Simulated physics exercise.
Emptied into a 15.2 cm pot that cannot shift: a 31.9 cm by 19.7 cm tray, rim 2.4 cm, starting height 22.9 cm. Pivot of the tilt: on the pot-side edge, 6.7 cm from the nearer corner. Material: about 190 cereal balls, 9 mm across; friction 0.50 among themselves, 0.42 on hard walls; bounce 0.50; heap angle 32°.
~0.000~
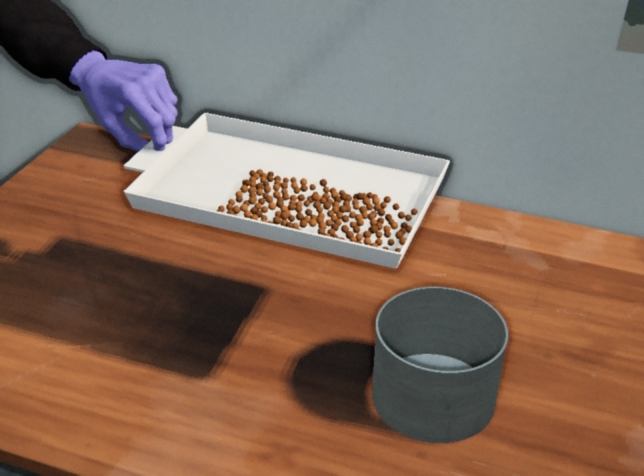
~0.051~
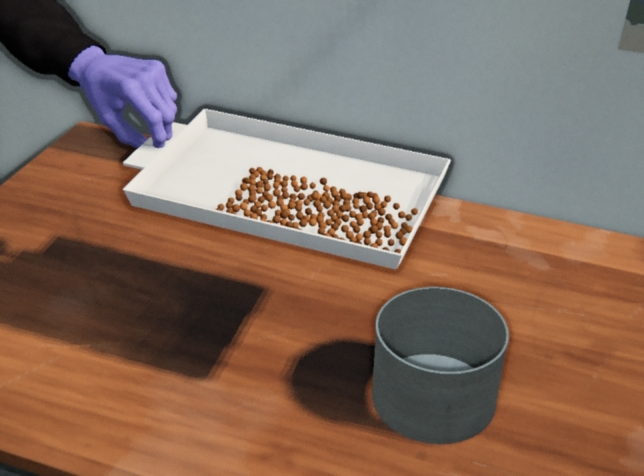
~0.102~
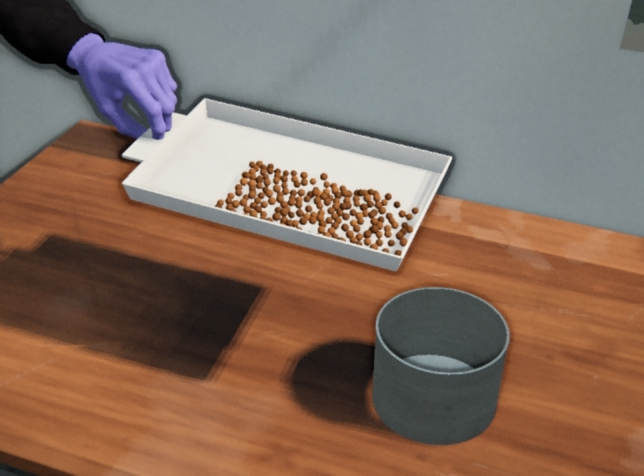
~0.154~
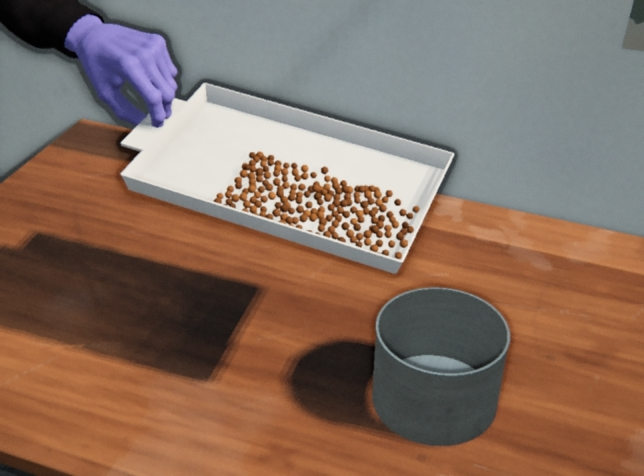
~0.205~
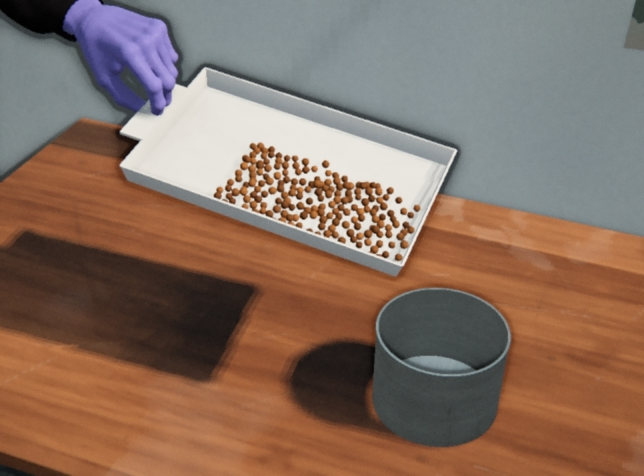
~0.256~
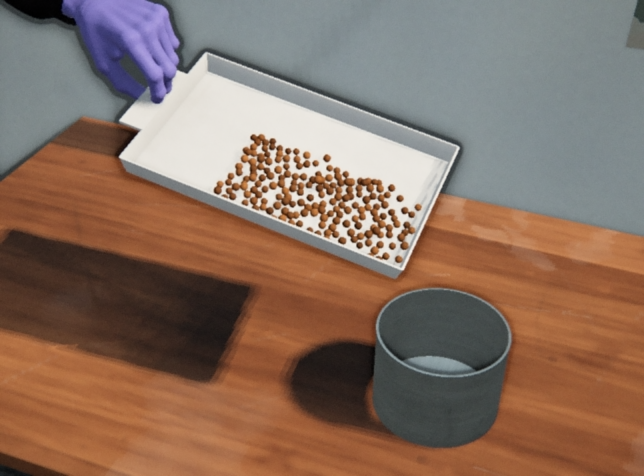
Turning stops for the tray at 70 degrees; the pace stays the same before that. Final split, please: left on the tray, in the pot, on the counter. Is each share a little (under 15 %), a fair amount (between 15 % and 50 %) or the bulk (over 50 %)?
Tray: The bulk; pot: A little; counter: A little.
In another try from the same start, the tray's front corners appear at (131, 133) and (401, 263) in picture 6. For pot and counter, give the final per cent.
You'd end with pot at 0 and counter at 5.
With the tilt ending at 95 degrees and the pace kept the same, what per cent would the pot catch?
I'd say close to 50 percent.
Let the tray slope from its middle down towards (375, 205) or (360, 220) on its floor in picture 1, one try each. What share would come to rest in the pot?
Some 0 and 0 per cent.
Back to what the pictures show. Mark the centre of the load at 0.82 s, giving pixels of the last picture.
Around (347, 209).
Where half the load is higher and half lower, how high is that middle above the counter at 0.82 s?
About 28 centimetres.
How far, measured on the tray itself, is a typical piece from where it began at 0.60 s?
Around 3 centimetres.
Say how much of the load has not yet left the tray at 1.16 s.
Close to 100 in a hundred parts of the load.
Then, at 0.60 s, tilt 42 degrees; the tray holds 100 %, the pot 0 %.
Then, at 0.82 s, tilt 60 degrees; the tray holds 100 %, the pot 0 %.
After 1.16 s, tilt 70 degrees; the tray holds 100 %, the pot 0 %.
At rest (1.5 s), tray 100 %, pot 0 %, counter 0 %.
